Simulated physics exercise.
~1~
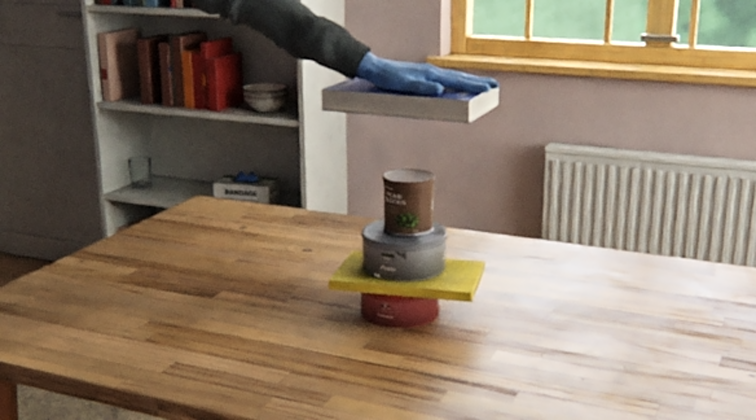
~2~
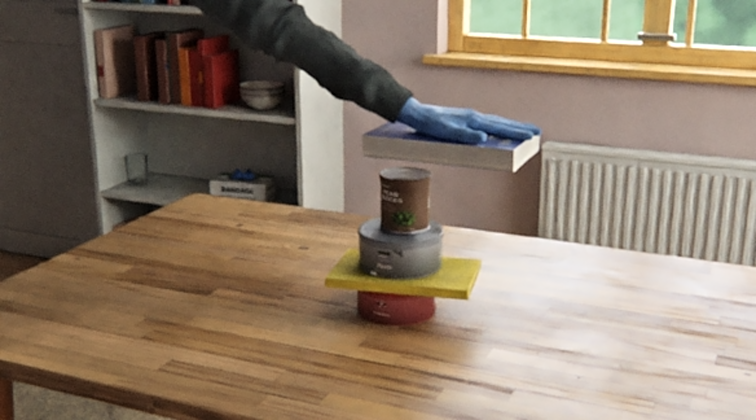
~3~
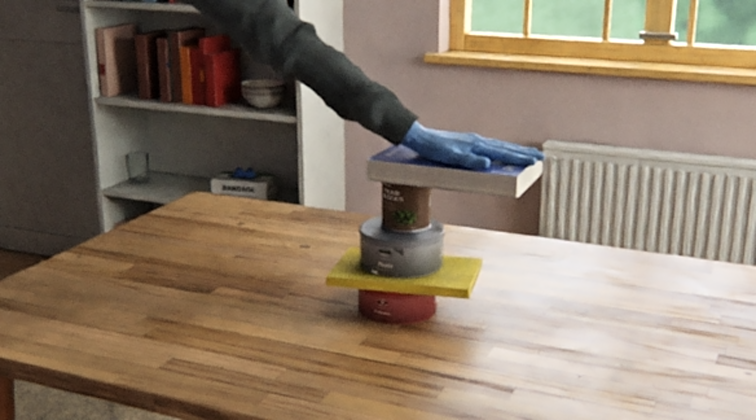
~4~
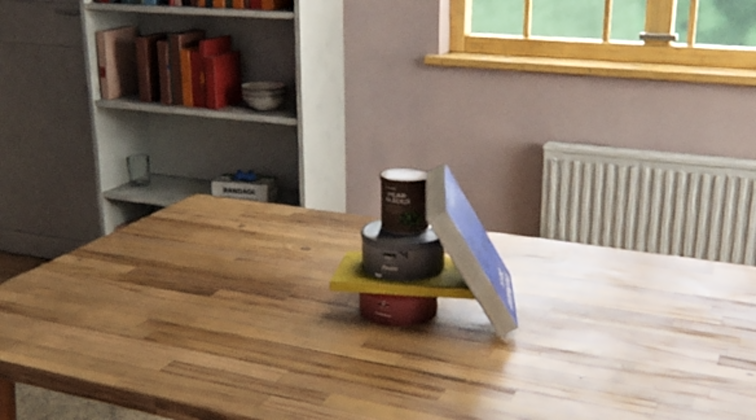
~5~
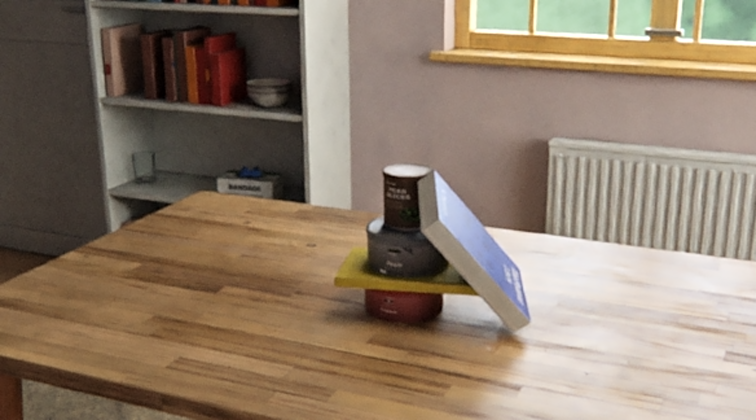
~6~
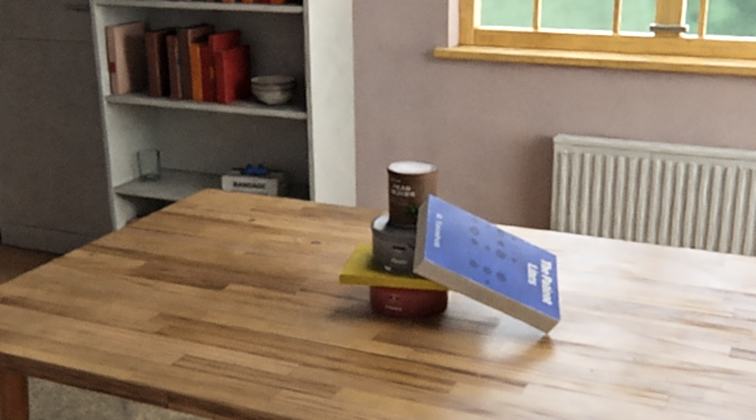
A gloved hand sets a blue book atop a small tower, but it slides off rightward.
